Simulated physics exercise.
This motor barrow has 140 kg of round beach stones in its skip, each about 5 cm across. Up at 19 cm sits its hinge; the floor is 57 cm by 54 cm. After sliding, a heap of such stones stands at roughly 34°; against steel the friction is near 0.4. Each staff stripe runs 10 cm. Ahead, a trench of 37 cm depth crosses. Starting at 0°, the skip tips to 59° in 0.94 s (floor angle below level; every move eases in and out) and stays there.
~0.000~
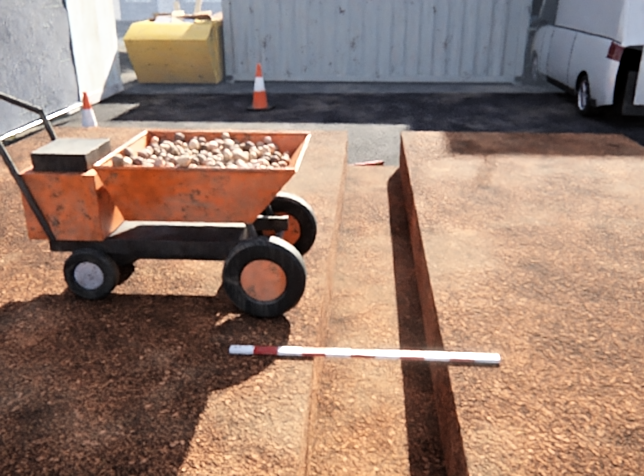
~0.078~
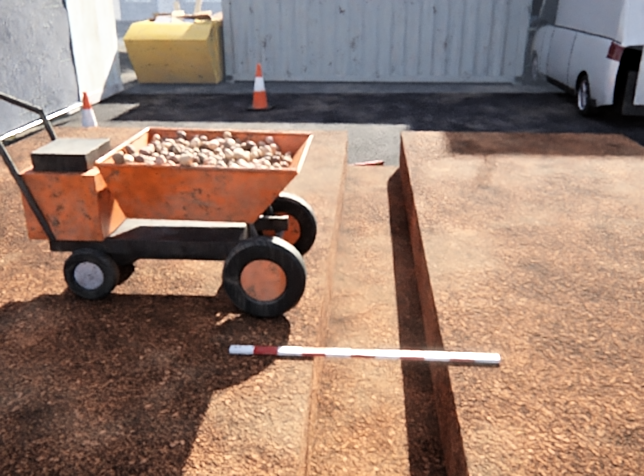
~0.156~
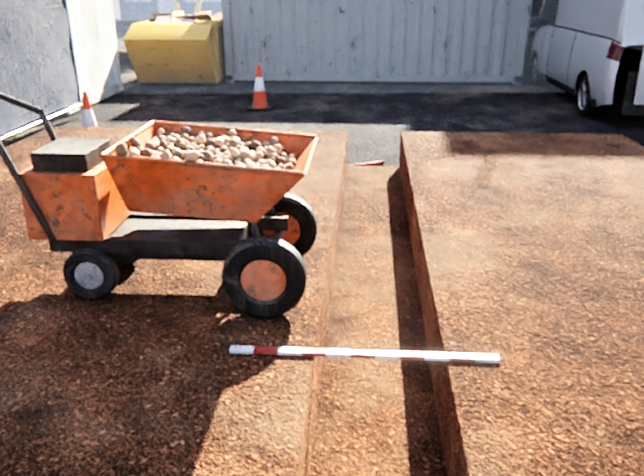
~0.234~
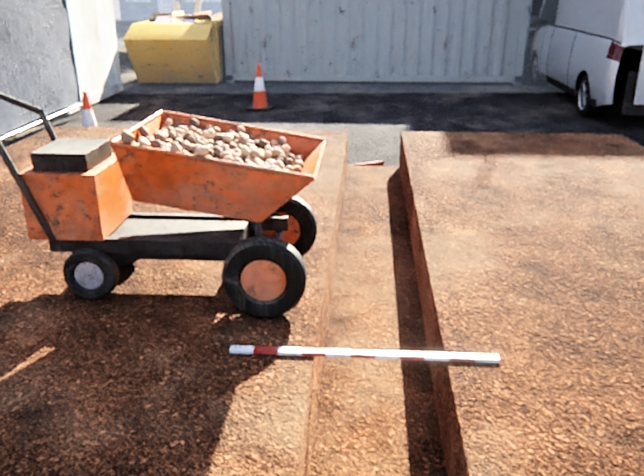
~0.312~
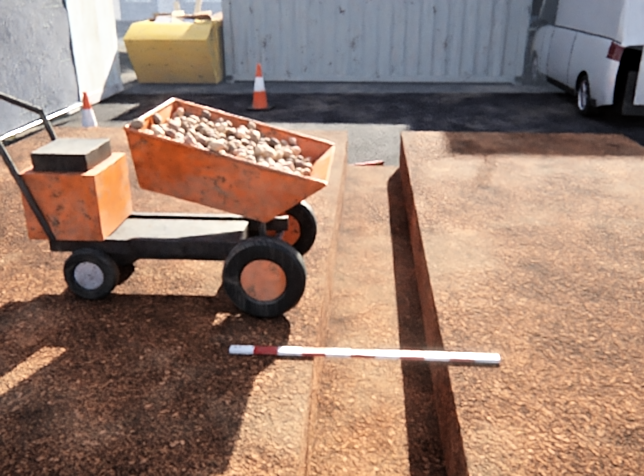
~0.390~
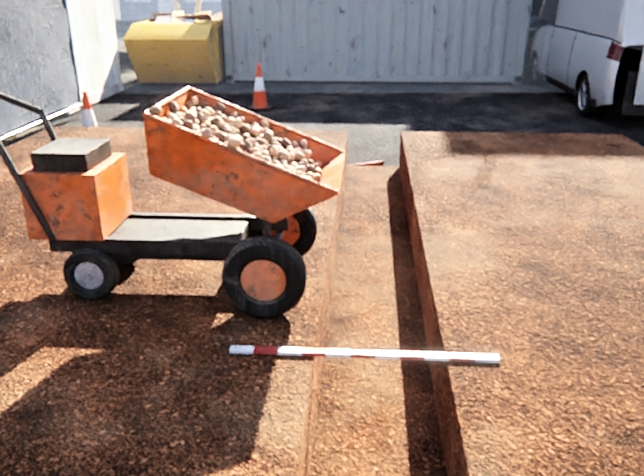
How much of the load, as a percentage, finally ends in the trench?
I would put it at about 60 per cent.
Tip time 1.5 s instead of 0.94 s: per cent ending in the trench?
Near 70 per cent.
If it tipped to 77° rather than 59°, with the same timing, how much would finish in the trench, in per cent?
With that change, near 60 per cent.
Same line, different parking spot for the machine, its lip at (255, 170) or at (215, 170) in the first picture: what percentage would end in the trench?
Roughly 90 in a hundred from the first, 95 in a hundred from the second.
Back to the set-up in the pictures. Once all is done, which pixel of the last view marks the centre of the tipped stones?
Around (414, 335).
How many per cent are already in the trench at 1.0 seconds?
Some 20 per cent.
After 0.7 s the floor is at 49°; 100 % in the skip; the foremost stones are at (361, 211).
After 1.0 s the floor is at 59°; 76 % in the skip, 21 % in the trench, 3 % past the trench; the foremost stones are at (450, 271).
After 1.4 s the floor is at 59°; 37 % in the skip, 31 % in the trench, 33 % past the trench; the foremost stones are at (561, 286).
After 3.3 s the floor is at 59°; 6 % in the skip, 60 % in the trench, 34 % past the trench; the foremost stones are past the picture's edge.
